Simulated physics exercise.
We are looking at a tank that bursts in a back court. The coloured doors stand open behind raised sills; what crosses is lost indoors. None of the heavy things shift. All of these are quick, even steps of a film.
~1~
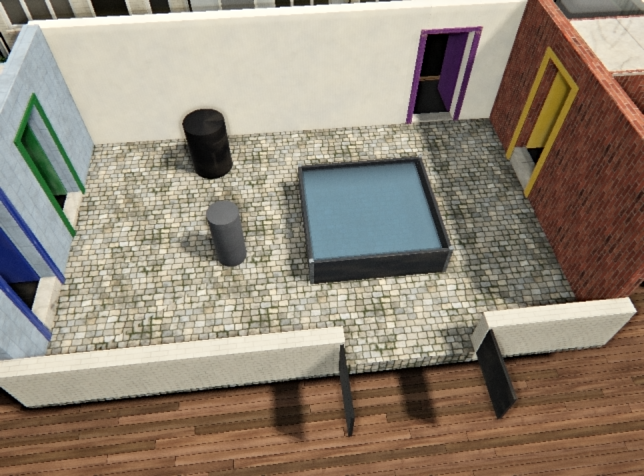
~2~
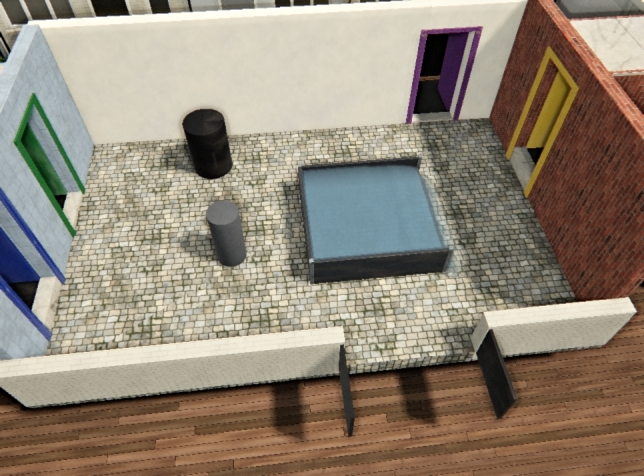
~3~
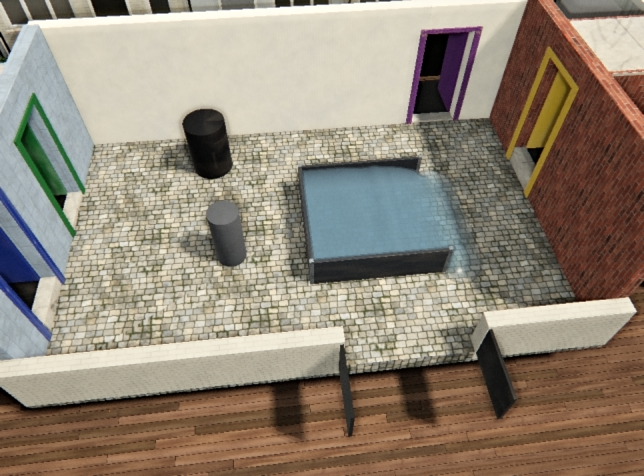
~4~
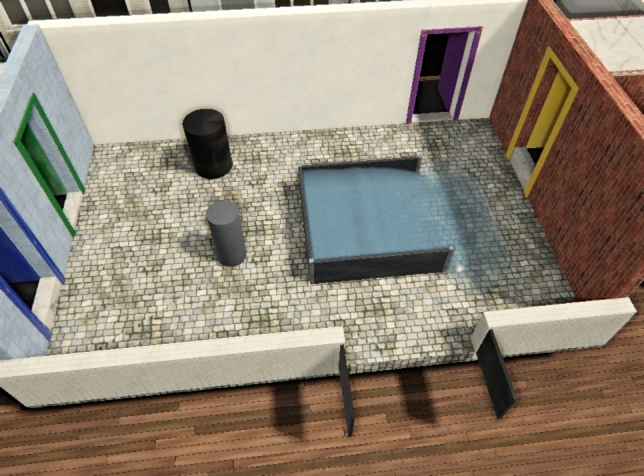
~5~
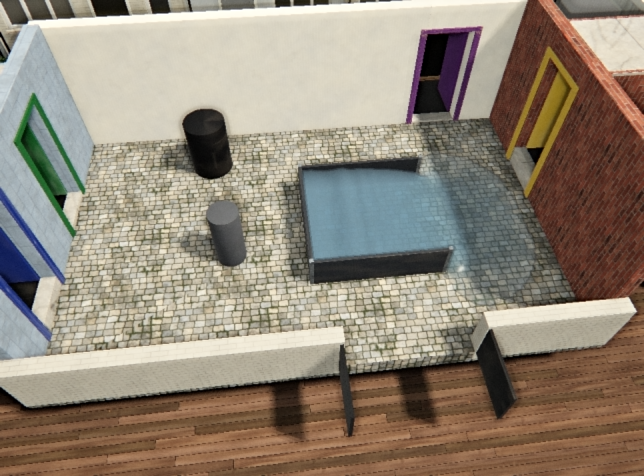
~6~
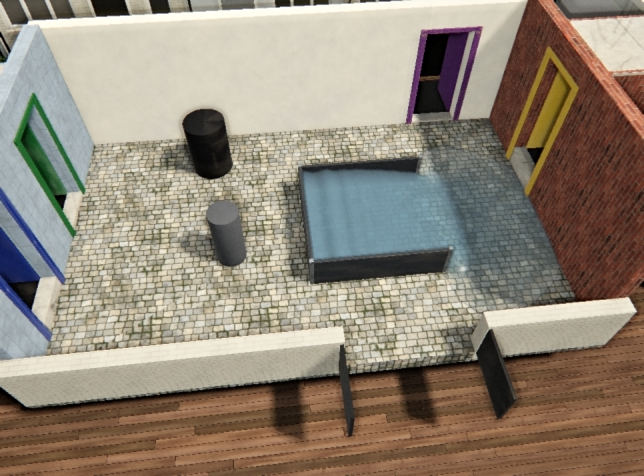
In a walled back court with coloured doorways, a square tank of blue water stands still, then its right side opens and water pours out, spreading rightward across the cobbles toward the red brick wall.
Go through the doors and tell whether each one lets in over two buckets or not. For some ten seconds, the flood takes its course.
Green door: Two buckets or fewer; blue door: Two buckets or fewer; purple door: Over two buckets; yellow door: Two buckets or fewer.
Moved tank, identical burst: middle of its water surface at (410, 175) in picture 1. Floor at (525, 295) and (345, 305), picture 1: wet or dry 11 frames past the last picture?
Hit, spared.
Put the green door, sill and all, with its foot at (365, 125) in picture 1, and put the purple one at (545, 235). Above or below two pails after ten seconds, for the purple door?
Note - purple door ends up higher.
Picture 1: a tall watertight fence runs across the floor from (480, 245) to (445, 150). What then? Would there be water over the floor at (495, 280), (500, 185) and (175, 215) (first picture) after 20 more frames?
In order: Soaked, soaked, untouched.
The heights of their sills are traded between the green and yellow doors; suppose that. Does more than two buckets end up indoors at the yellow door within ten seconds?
Result: Yellow door ends up above the limit.
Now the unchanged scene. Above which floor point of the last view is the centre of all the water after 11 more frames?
About (448, 225).
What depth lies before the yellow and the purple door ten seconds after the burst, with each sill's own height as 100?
Estimate, in order: 20 and 110 percent.
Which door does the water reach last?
That is the green-painted one.
A moment on, water covers 20 % of the floor; the green door not reached, the blue door not reached, the purple door not reached, the yellow door wet at the sill, nothing in.
Next, water covers 20 % of the floor; the green door not reached, the blue door not reached, the purple door not reached, the yellow door wet at the sill, nothing in.
Then, water covers 40 % of the floor; the green door not reached, the blue door not reached, the purple door over two buckets in, the yellow door wet at the sill, nothing in.
Later, water covers 75 % of the floor; the green door not reached, the blue door wet at the sill, nothing in, the purple door far over two buckets in, the yellow door wet at the sill, nothing in.
In the end, water covers 95 % of the floor; the green door wet at the sill, nothing in, the blue door wet at the sill, nothing in, the purple door far over two buckets in, the yellow door wet at the sill, nothing in.
